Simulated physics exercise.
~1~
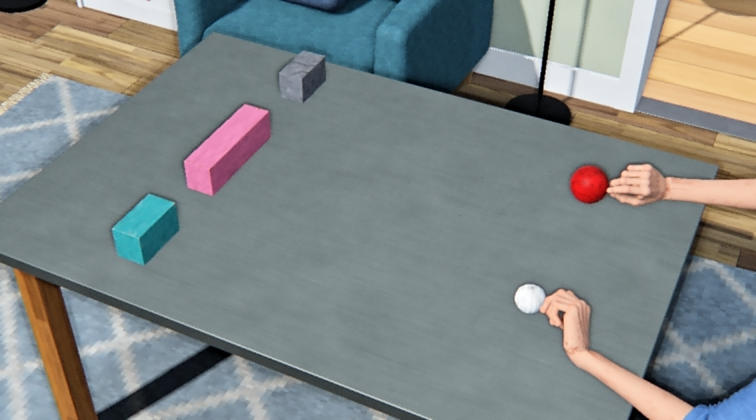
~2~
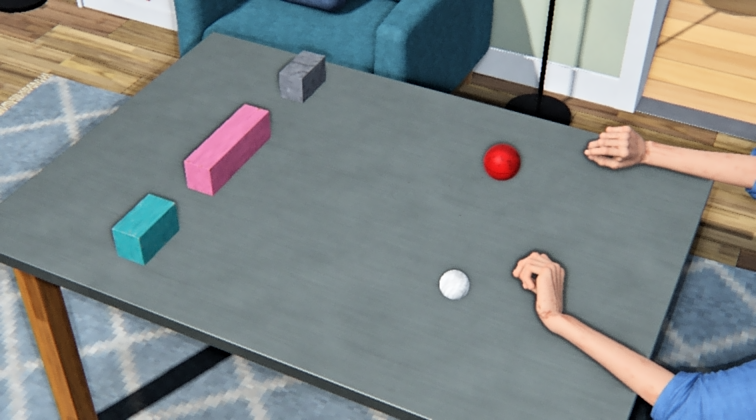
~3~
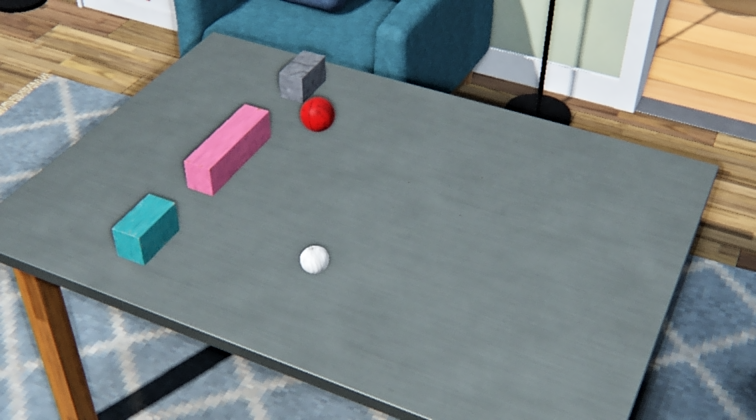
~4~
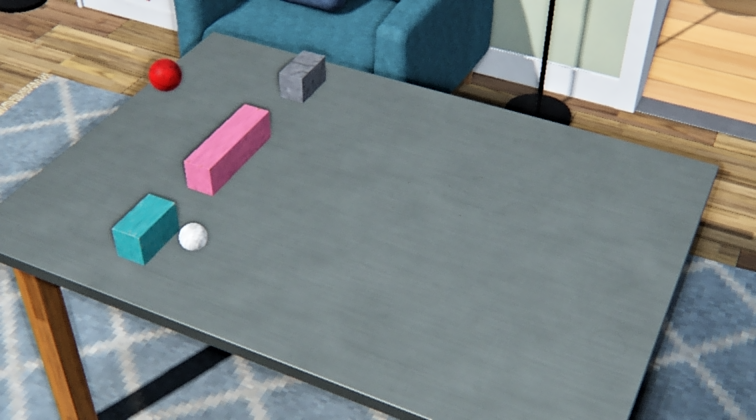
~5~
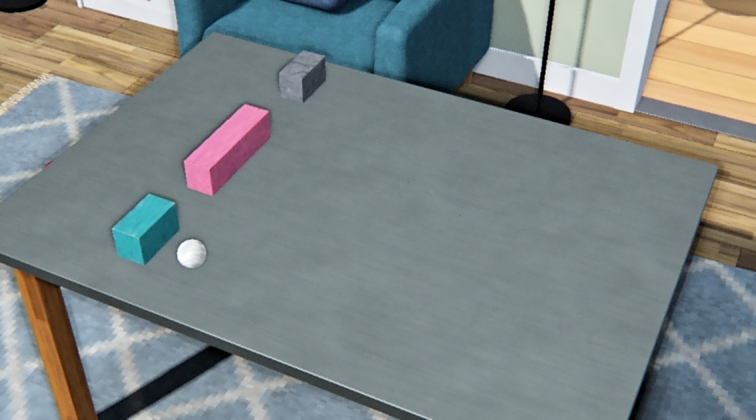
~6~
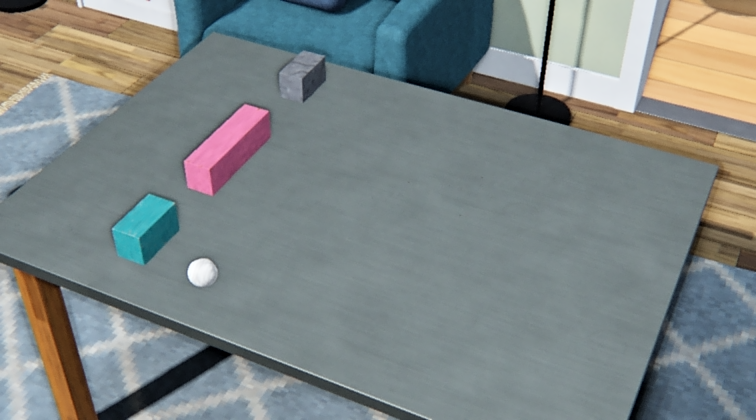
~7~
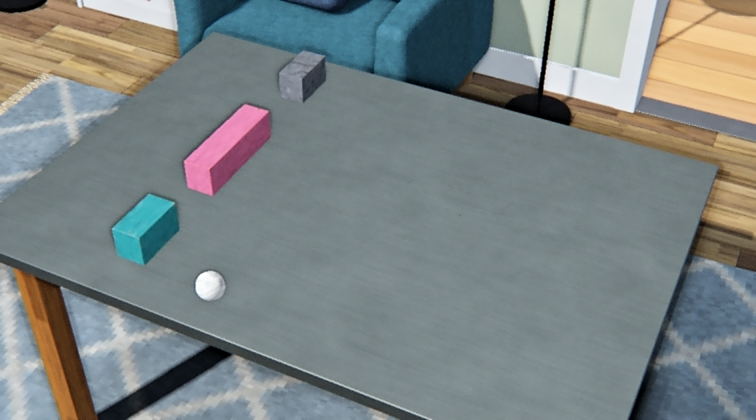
A red ball rolls left between blocks and out of sight while a white ball bounces off the turquoise block.
